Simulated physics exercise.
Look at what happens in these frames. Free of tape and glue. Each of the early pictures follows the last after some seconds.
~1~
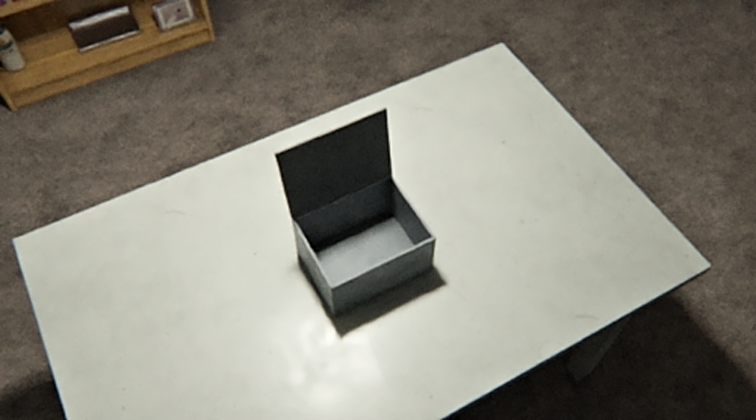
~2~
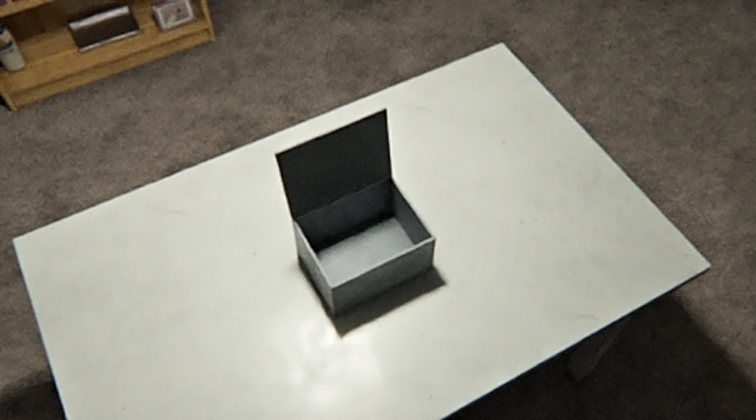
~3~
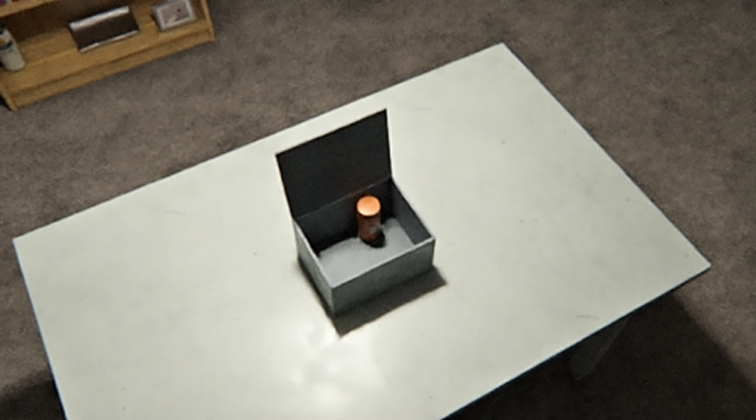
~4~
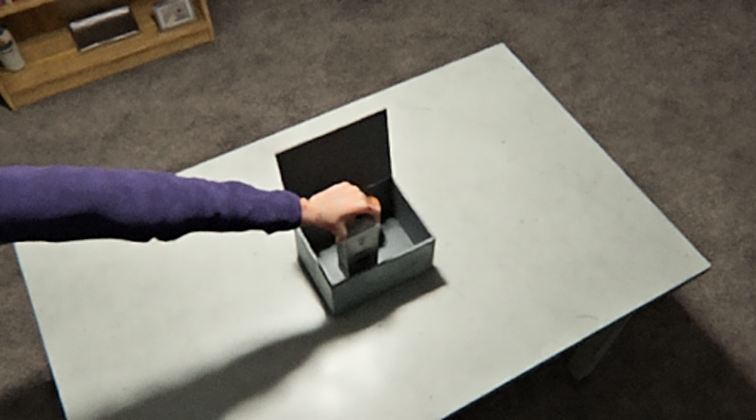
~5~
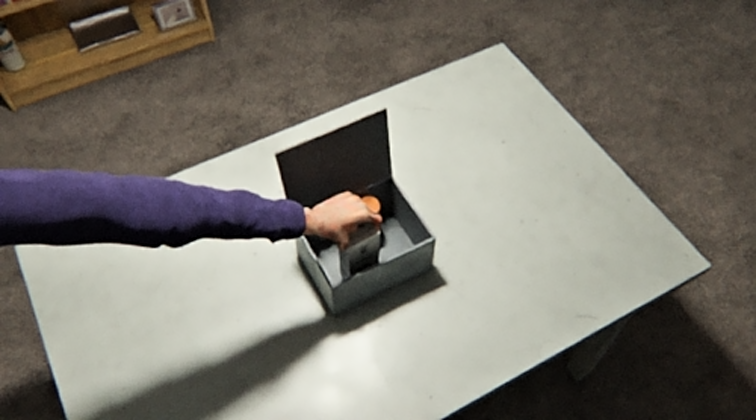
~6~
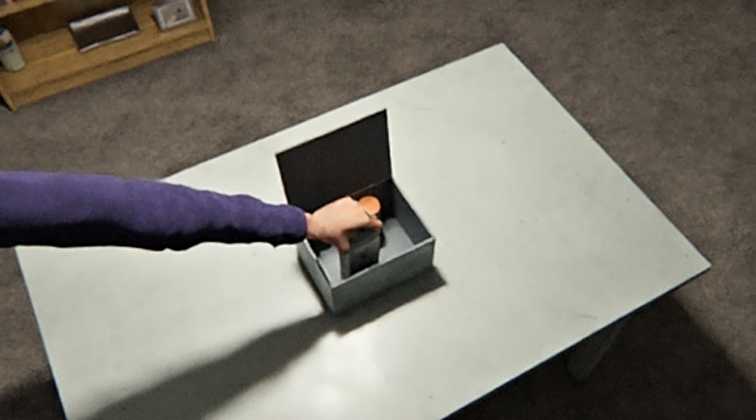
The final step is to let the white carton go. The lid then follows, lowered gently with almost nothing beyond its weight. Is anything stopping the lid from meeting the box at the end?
Yes, the lid is kept from closing.
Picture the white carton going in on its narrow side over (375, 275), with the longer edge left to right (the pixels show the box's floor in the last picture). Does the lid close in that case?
Then the lid does shut, as it turns out.
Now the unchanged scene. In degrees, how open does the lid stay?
Around 25 degrees.
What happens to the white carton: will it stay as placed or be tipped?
Well, the white carton stays just as set.
Then, 1.10 s after the last picture, lid starting down.
Then, 1.70 s after the last picture, lid 53° above the rim.
Then, 2.00 s after the last picture, lid 31° above the rim.
Then, 4.00 s after the last picture, lid 26° above the rim.
At rest, lid 27° above the rim; both in place. Seen from the same camera at the end, white carton near (359, 258).
